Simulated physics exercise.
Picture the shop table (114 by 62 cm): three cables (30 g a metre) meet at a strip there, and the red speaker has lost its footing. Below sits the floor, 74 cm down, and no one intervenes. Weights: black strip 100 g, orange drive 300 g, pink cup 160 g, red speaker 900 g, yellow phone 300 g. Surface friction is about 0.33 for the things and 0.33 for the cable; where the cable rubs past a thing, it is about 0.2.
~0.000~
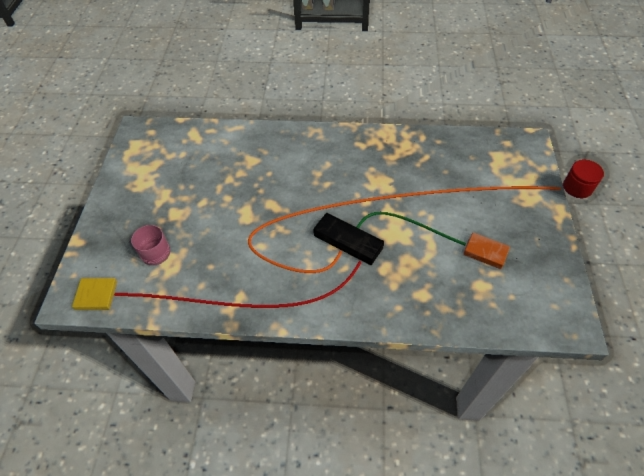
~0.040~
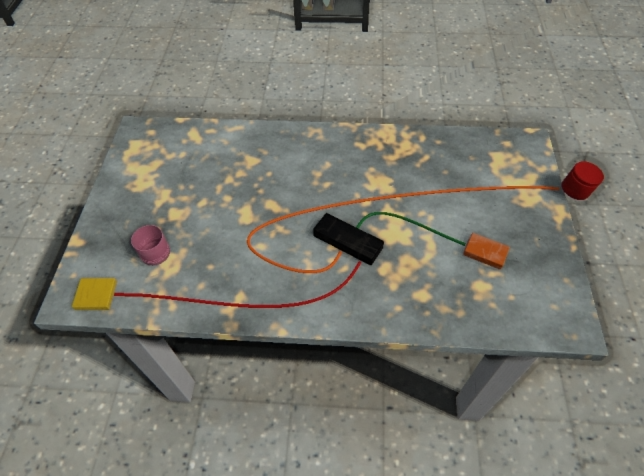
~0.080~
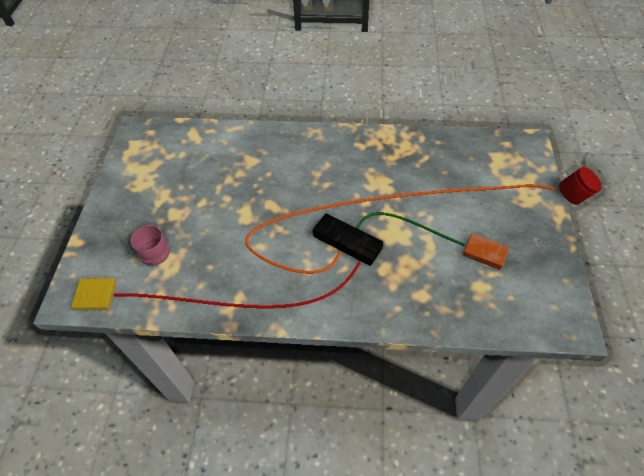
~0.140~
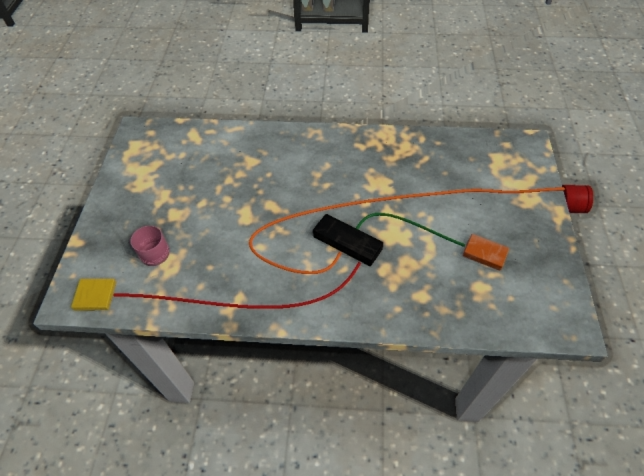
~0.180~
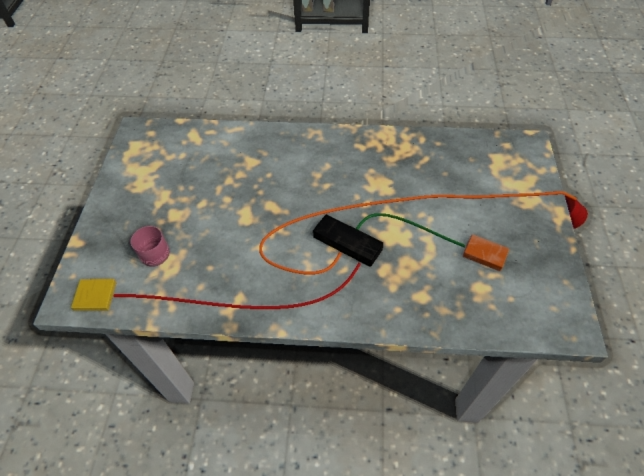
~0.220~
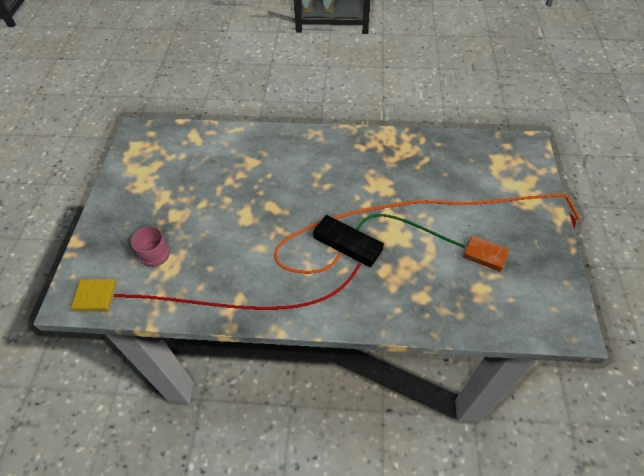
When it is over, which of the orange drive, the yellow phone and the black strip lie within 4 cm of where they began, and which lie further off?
I expect the orange drive to hold its position; I expect the yellow phone to change position; I expect the black strip to change position.
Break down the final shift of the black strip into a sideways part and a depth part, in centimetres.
It ends up around 18 cm over to the right and around 1 cm closer up.
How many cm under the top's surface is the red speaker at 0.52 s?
Some 70 cm.
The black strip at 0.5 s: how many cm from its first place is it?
14 centimetres or so.
At 0.5 s, the strip's end of the orange cable at (407, 237); black strip 14 cm off its start, yellow phone 6 cm off its start, red speaker over the edge.
At 0.8 s, the strip's end of the orange cable at (427, 240); black strip 18 cm off its start, yellow phone 14 cm off its start, orange drive 2 cm off its start.
At 1.1 s, the strip's end of the orange cable at (427, 240); black strip 18 cm off its start at (434, 245), yellow phone 14 cm off its start at (159, 277), orange drive 2 cm off its start at (496, 250).
At 1.4 s, the strip's end of the orange cable at (427, 240); black strip 18 cm off its start, yellow phone 14 cm off its start, orange drive 2 cm off its start.
At 2.6 s, the strip's end of the orange cable at (427, 240); black strip 18 cm off its start at (434, 245), yellow phone 14 cm off its start at (159, 277), orange drive 2 cm off its start at (496, 250), pink cup 2 cm off its start at (154, 234).
